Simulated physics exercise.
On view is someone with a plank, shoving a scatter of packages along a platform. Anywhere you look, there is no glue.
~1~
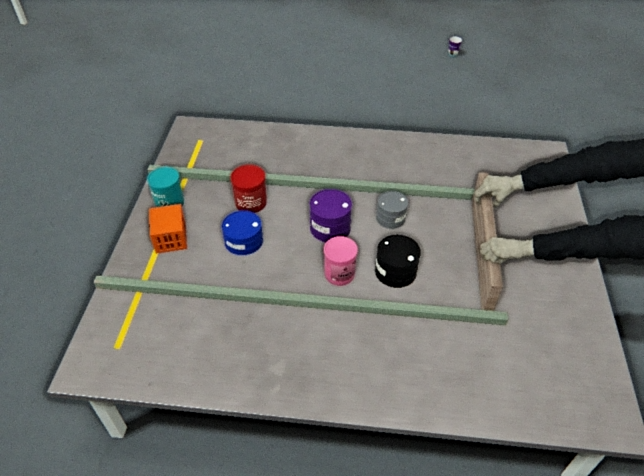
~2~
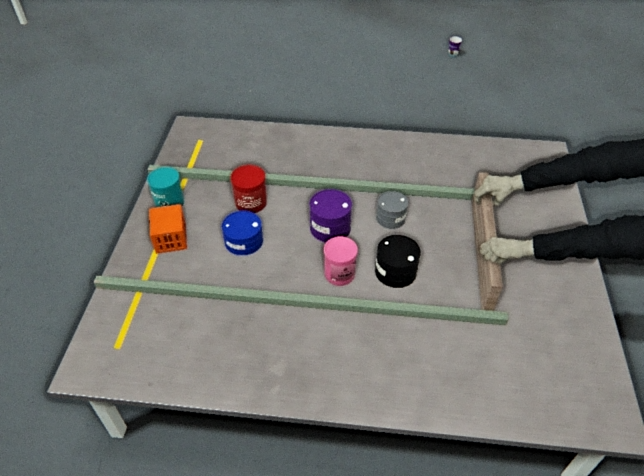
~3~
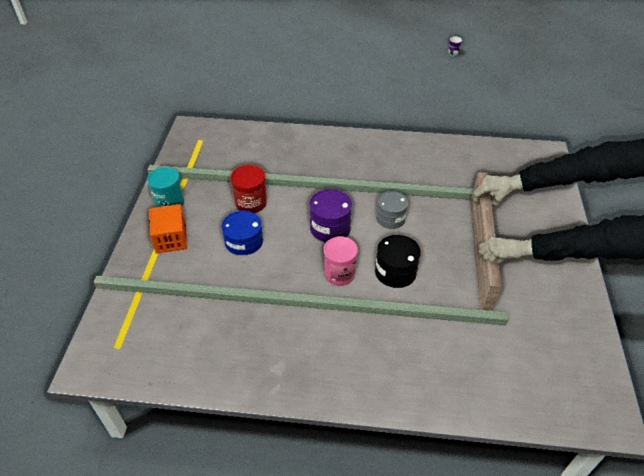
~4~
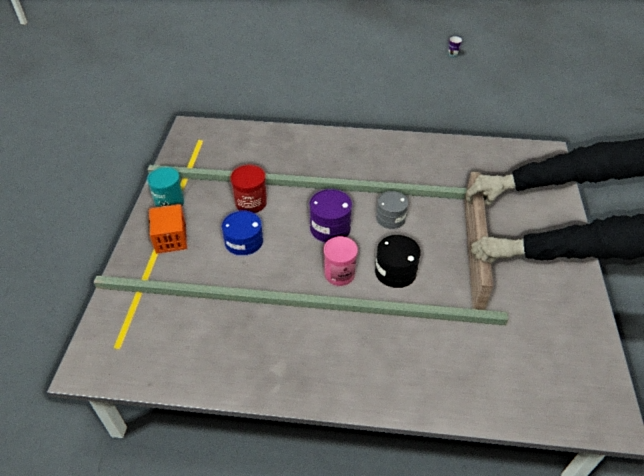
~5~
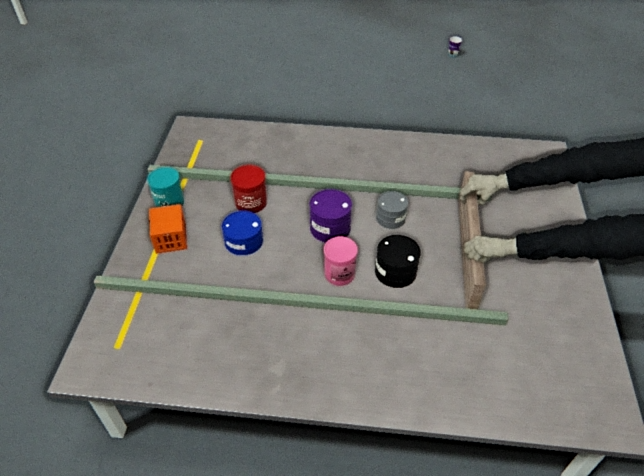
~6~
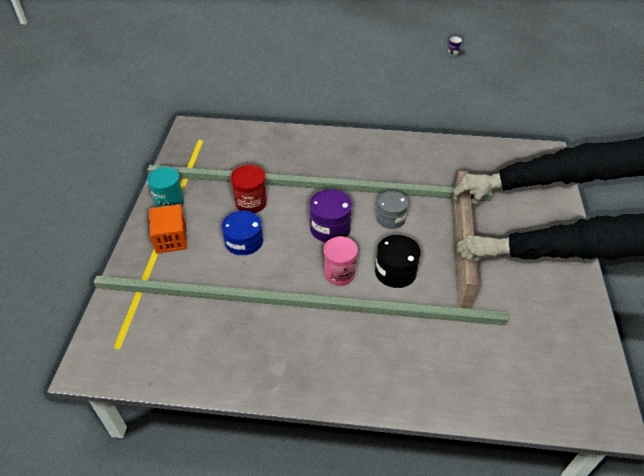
In this clip, two hands hold a wooden plank at the right of a table bearing scattered containers and an orange crate between green rails; the plank stays nearly still, then slides slightly left, while the containers remain in place.
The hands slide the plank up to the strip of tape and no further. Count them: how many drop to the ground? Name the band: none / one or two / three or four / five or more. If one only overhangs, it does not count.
Only three or four are pushed off.
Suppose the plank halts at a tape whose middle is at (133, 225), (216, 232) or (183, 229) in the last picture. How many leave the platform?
In order, the counts are 8, 0 and 2.
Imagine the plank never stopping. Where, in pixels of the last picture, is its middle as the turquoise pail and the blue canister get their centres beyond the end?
With the turquoise pail it sits around (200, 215), with the blue canister around (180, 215).
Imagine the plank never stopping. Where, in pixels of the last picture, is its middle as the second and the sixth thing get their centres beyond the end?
At (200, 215) for the second, at (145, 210) for the sixth.
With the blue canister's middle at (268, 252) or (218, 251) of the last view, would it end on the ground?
First it does not stay, second it does not stay.
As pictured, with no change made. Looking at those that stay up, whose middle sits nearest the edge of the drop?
The pink pail is the one.
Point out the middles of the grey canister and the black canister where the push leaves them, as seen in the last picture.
The grey canister comes to rest at (164, 185), and the black canister comes to rest at (135, 235).
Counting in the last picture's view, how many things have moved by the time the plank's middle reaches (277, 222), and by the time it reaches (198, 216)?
Counts: 6, 8.
Soon after, none off yet; turquoise pail at rest near (167, 190); orange crate at rest near (168, 229); red pail at rest near (250, 190).
In the end, the number that fall off is three or four; gone, blue canister, red pail, orange crate and turquoise pail.
